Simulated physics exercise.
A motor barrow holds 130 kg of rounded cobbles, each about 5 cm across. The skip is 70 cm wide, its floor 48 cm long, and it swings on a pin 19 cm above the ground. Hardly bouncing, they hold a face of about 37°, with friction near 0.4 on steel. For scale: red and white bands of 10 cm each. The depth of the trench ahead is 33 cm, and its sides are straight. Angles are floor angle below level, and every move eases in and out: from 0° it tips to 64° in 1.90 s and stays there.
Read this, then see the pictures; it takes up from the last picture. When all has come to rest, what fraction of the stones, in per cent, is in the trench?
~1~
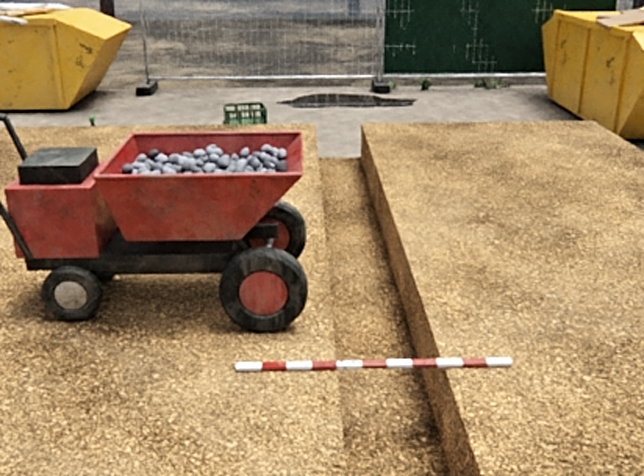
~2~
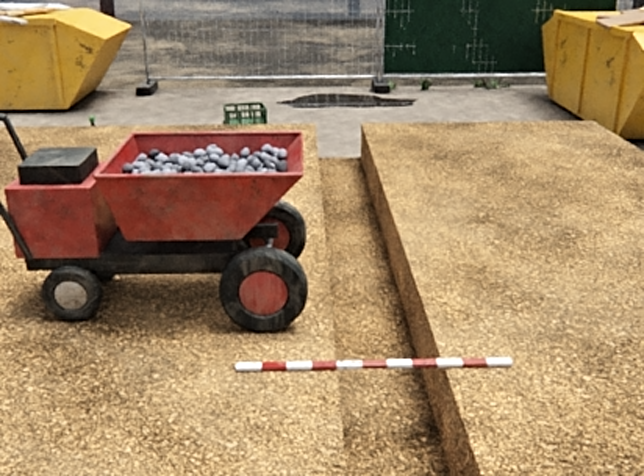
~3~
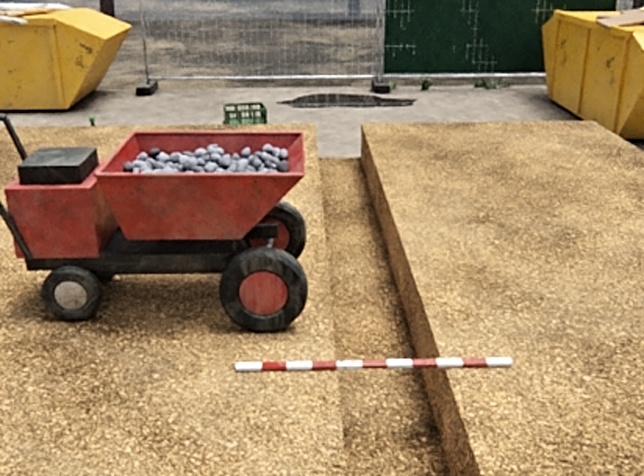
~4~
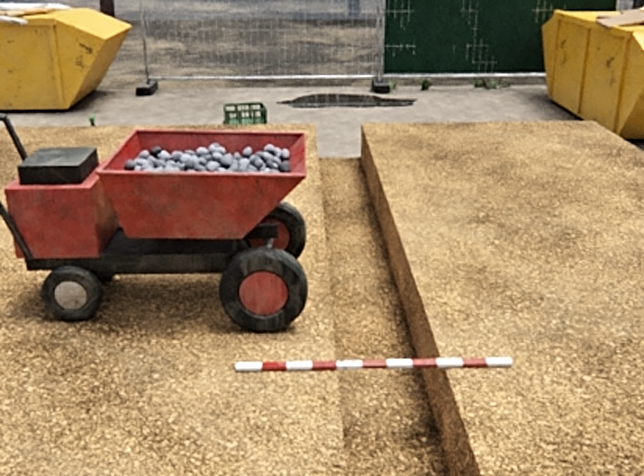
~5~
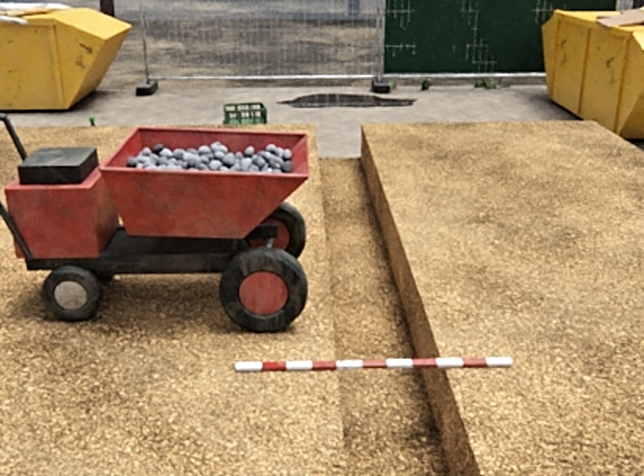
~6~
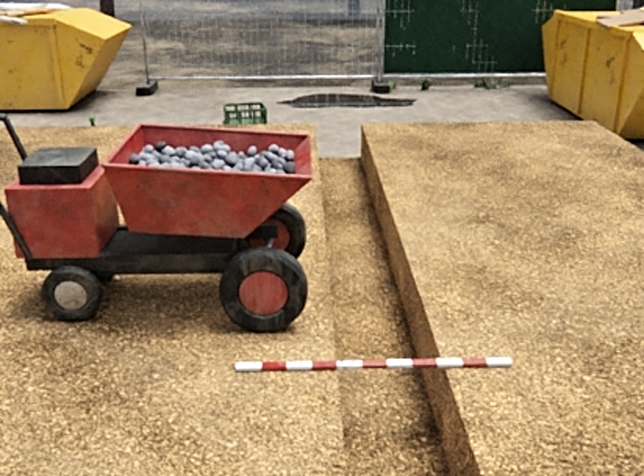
At the end about 62 per cent of the stones are there.
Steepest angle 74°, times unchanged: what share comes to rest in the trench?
The trench would hold about 55% of it.
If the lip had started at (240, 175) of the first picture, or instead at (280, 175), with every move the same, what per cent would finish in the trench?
That gives roughly 100 per cent and roughly 80 per cent.
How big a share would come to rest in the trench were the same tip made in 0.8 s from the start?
I'd put it at roughly 50 per cent.
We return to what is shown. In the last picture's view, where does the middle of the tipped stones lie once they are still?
I'd point to around (406, 336).
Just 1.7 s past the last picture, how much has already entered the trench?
About 20 per cent by then.
Then, 1.1 s after the last picture the floor is at 54°, 100 % in the skip; the foremost stones are at (371, 220).
Then, 1.7 s after the last picture the floor is at 64°, 59 % in the skip, 20 % in the trench, 21 % past the trench; the foremost stones are at (490, 299).
Then, 2.0 s after the last picture the floor is at 64°, 31 % in the skip, 32 % in the trench, 37 % past the trench; the foremost stones are at (574, 308).
Then, 4.0 s after the last picture the floor is at 64°, 0 % in the skip, 62 % in the trench, 38 % past the trench; the foremost stones are at (617, 311).
